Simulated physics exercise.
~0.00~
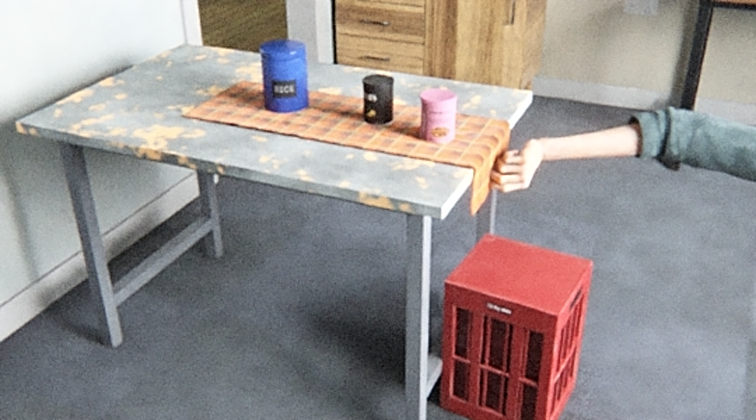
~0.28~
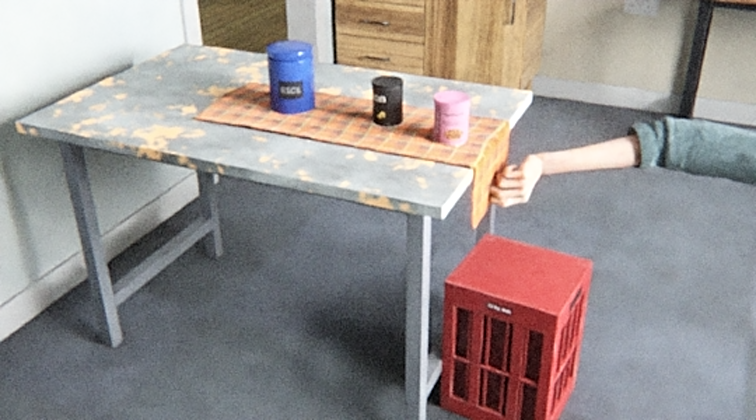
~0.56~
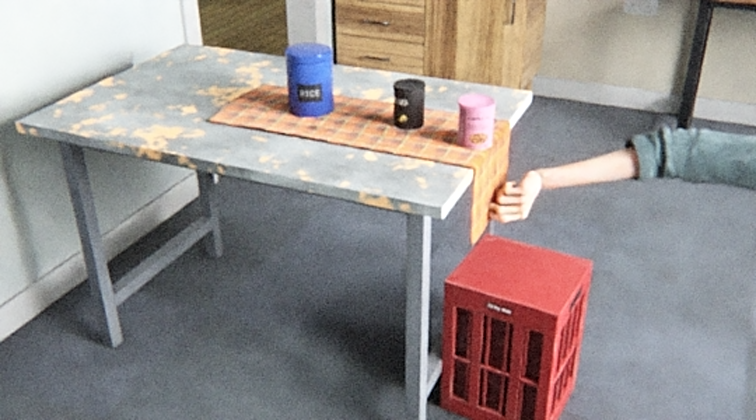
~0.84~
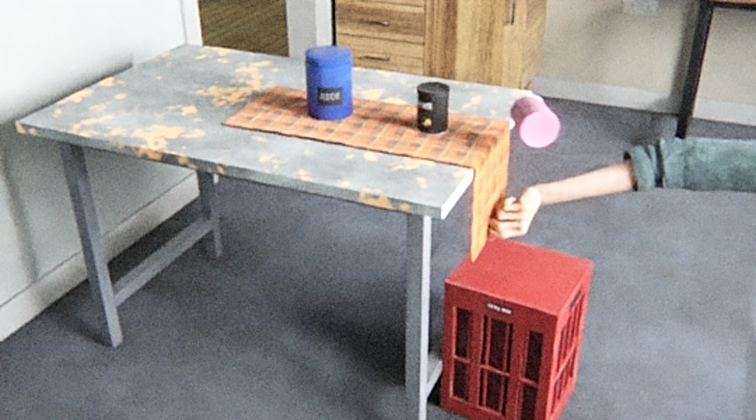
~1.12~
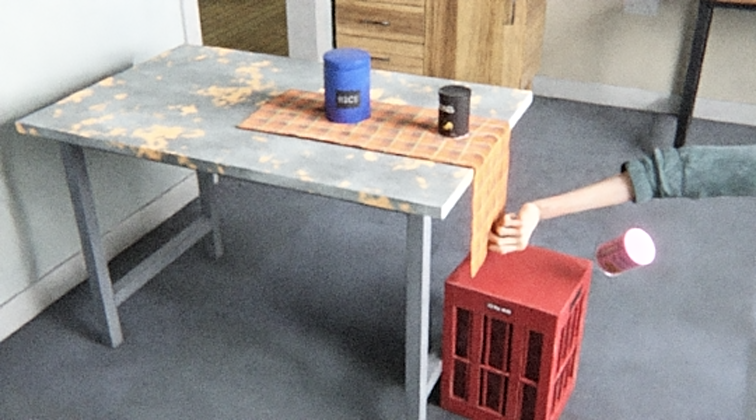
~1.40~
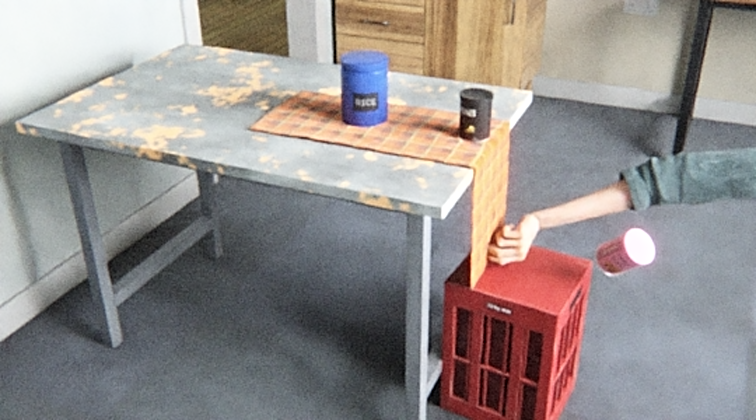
Orange cloth pulled down over a table's end by a hand, carrying three containers right, the pink tin toppling off the edge.
